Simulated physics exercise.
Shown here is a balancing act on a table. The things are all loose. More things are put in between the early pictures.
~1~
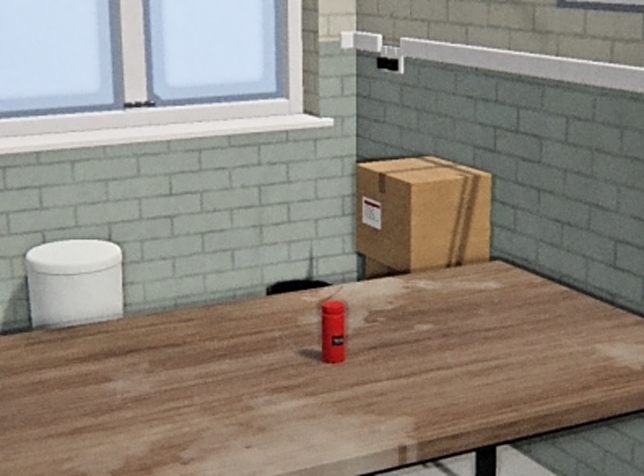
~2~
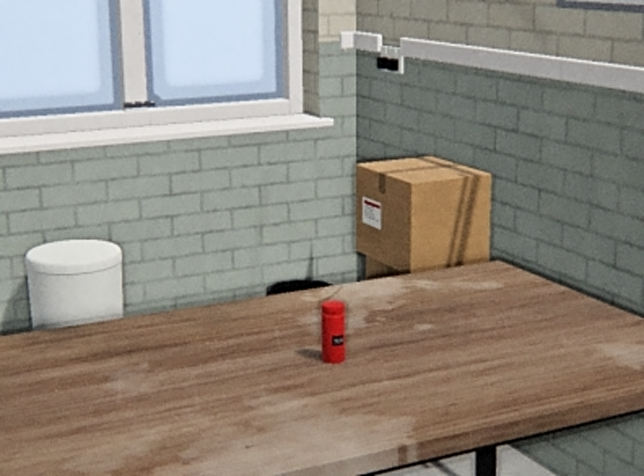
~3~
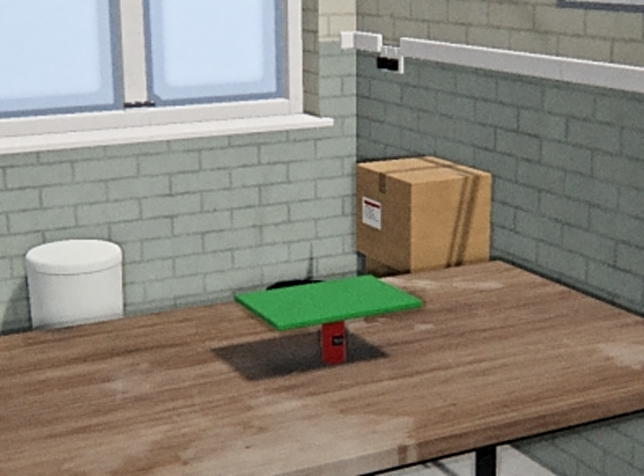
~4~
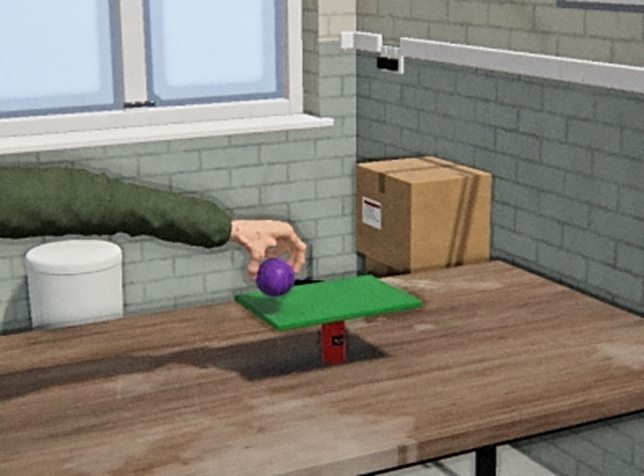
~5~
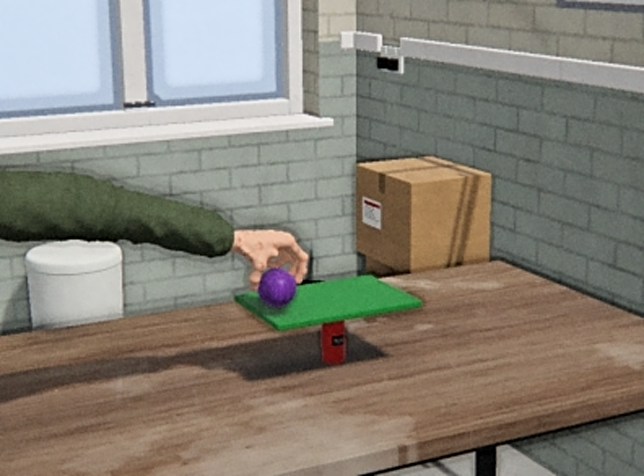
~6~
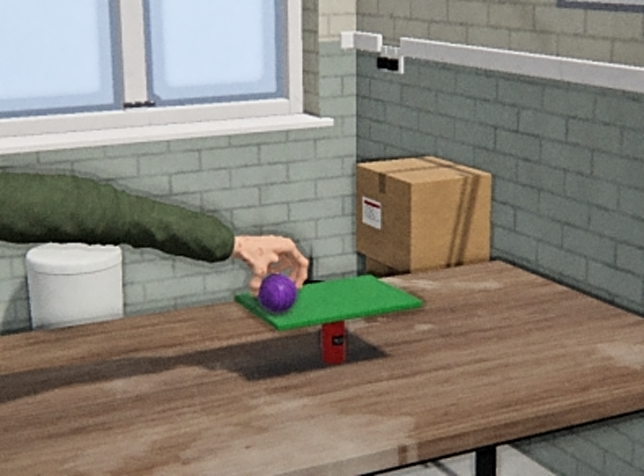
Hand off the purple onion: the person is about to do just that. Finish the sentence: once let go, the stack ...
Once let go, the stack falls apart.
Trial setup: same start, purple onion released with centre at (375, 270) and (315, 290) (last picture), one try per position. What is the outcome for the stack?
The first time it tumbles down, but the second time it tumbles down.
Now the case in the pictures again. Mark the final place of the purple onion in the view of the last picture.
Roughly pixel (262, 362) in the last picture.
Then, 0.20 s past the last view, purple onion now fallen; green lid rocked 15° from its first pose.
Then, 0.30 s past the last view, green lid rocked 50° from its first pose.
Then, 0.40 s past the last view, green lid rocked 58° from its first pose.
Then, 1.00 s past the last view, green lid rocked 47° from its first pose.
Finally, fallen, purple onion; down or leaning hard in the stack, green lid; red shaker still in place. Final places as the last picture's camera would see them, purple onion near (262, 363). The stack loses its balance.
